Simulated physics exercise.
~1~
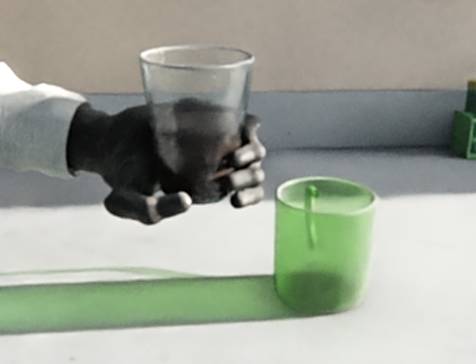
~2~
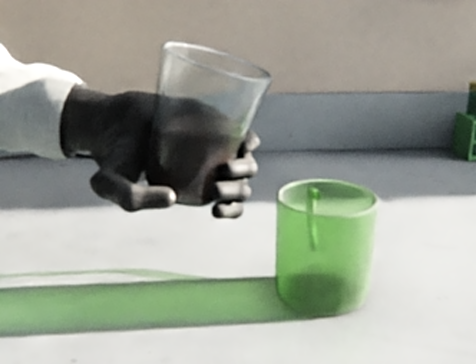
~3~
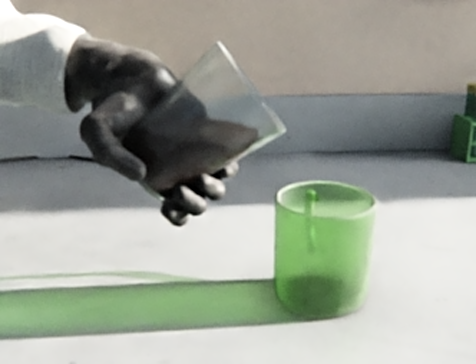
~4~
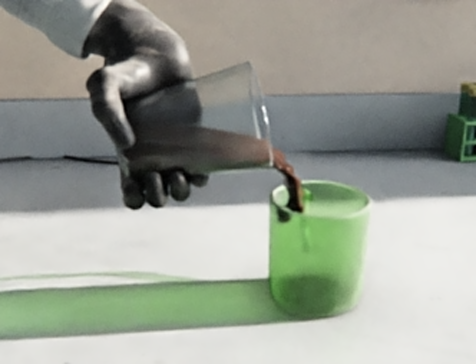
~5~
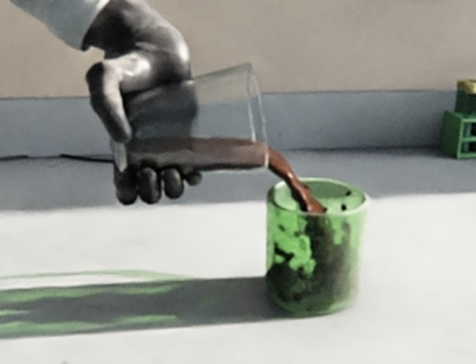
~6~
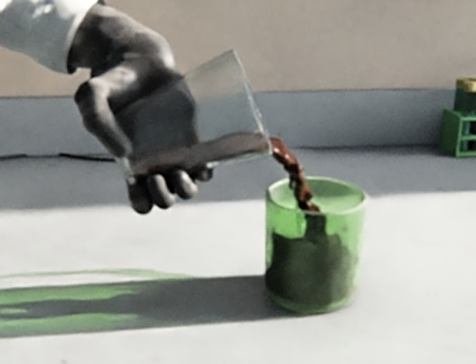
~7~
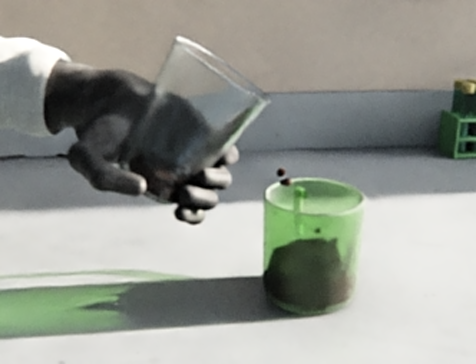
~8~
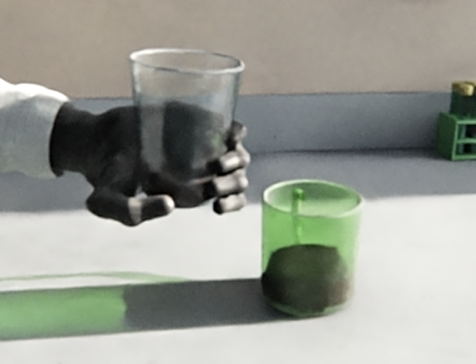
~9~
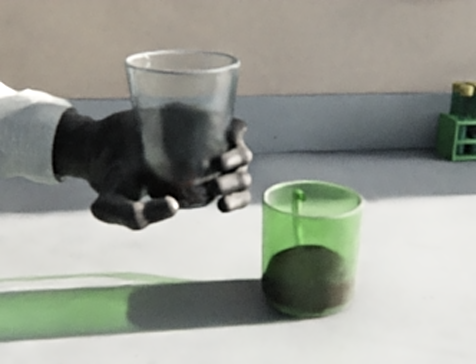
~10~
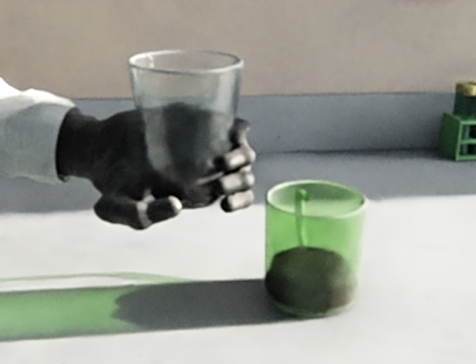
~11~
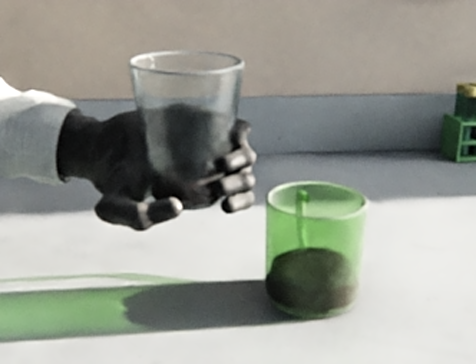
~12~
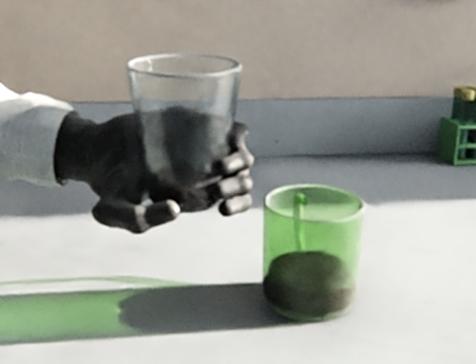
On a pale worktop, a dark hand tips a glass rightward, pouring brown liquid into a green mug, then holds it upright.
